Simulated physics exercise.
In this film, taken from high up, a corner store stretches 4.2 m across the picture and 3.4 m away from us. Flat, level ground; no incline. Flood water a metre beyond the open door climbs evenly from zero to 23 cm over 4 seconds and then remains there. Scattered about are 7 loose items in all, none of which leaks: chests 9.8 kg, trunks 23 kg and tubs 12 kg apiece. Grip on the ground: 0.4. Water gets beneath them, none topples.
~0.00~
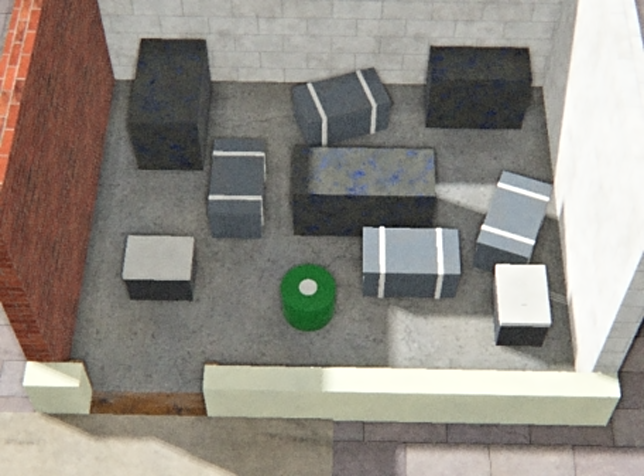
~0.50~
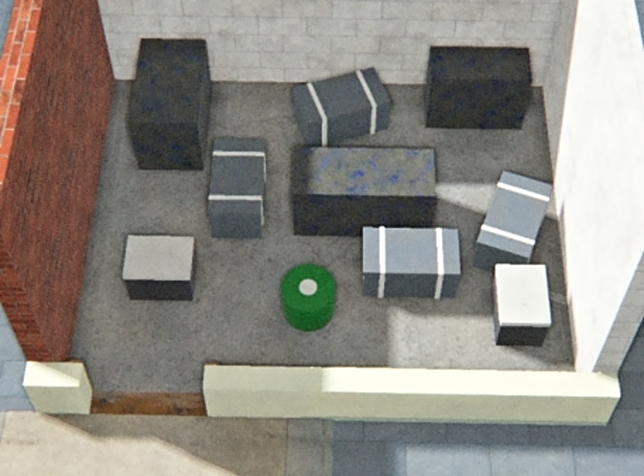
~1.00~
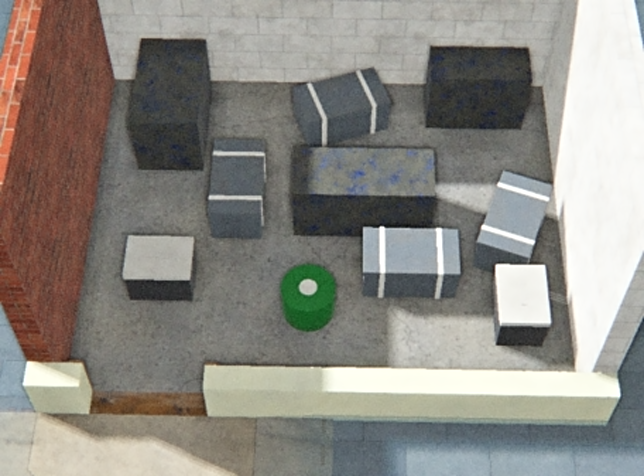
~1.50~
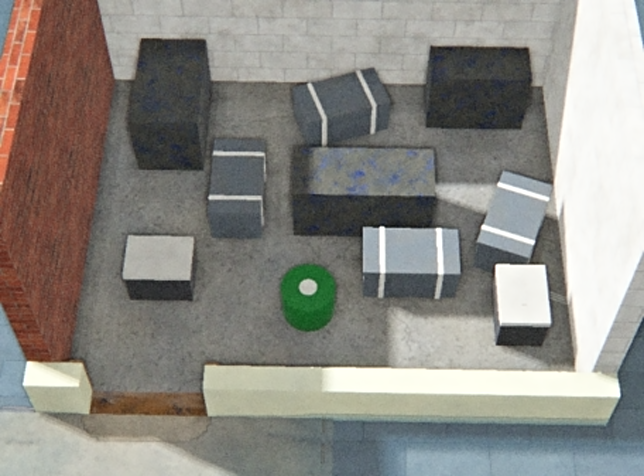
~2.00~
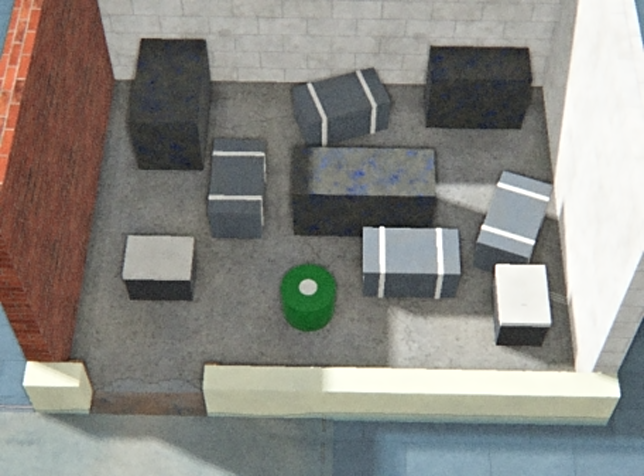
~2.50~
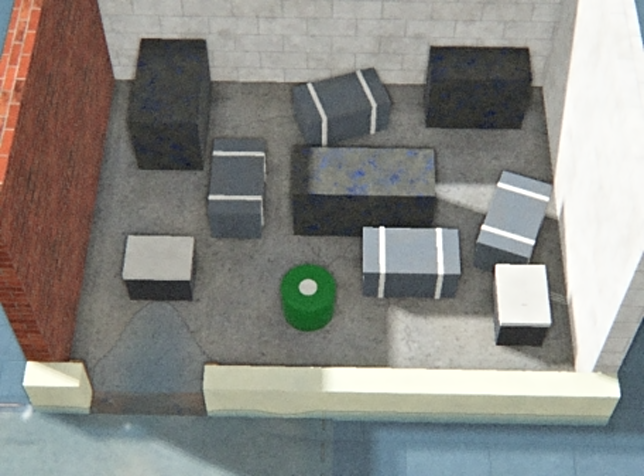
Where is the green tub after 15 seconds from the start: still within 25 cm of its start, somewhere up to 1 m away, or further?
The green tub is between 25 cm and 1 m away.
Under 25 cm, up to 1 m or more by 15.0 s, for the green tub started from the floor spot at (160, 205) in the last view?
So it journeys a long way.
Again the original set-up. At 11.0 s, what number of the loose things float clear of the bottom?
5 at that moment.
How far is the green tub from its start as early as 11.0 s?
I'd guess some 10 cm by then.
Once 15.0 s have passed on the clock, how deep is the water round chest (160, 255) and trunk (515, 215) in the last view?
Roughly 20 and 16 cm.
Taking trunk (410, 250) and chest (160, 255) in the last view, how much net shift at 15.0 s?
Net displacement, in order: 100 cm; 200 cm.
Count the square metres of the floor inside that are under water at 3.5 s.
Roughly 2.5 m2.
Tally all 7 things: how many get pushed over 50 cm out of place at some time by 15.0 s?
Count: 7.
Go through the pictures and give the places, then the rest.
The first frame shows the green tub at (308, 288) rests on the ground; 0.0 m2 under water; 0 of 7 have shifted.
The second frame shows the green tub at (308, 288) rests on the ground; water covers 0.0 m2; 0 of 7 have shifted.
The third frame shows the green tub at (308, 288) rests on the ground; 0.0 m2 under water; 0 of 7 have shifted.
The fourth frame shows the green tub at (308, 288), on the bottom; water covers 0.0 m2; 0 of 7 have shifted.
The fifth frame shows the green tub at (308, 288) rests on the ground; water covers 0.0 m2; 0 of 7 have shifted.
The sixth frame shows the green tub at (308, 288) rests on the ground; 0.5 m2 under water; 0 of 7 have shifted.
After 3.5 s the green tub is near (308, 288), 0.0 m from its start, aground; 0 afloat.
After 6.8 s the green tub is near (308, 288), 0.0 m from its start, aground; 2 afloat.
After 11.0 s the green tub is near (314, 296), 0.1 m from its start, aground; 5 afloat.
After 15.0 s the green tub is near (282, 239), 0.5 m from its start, afloat; 7 afloat.
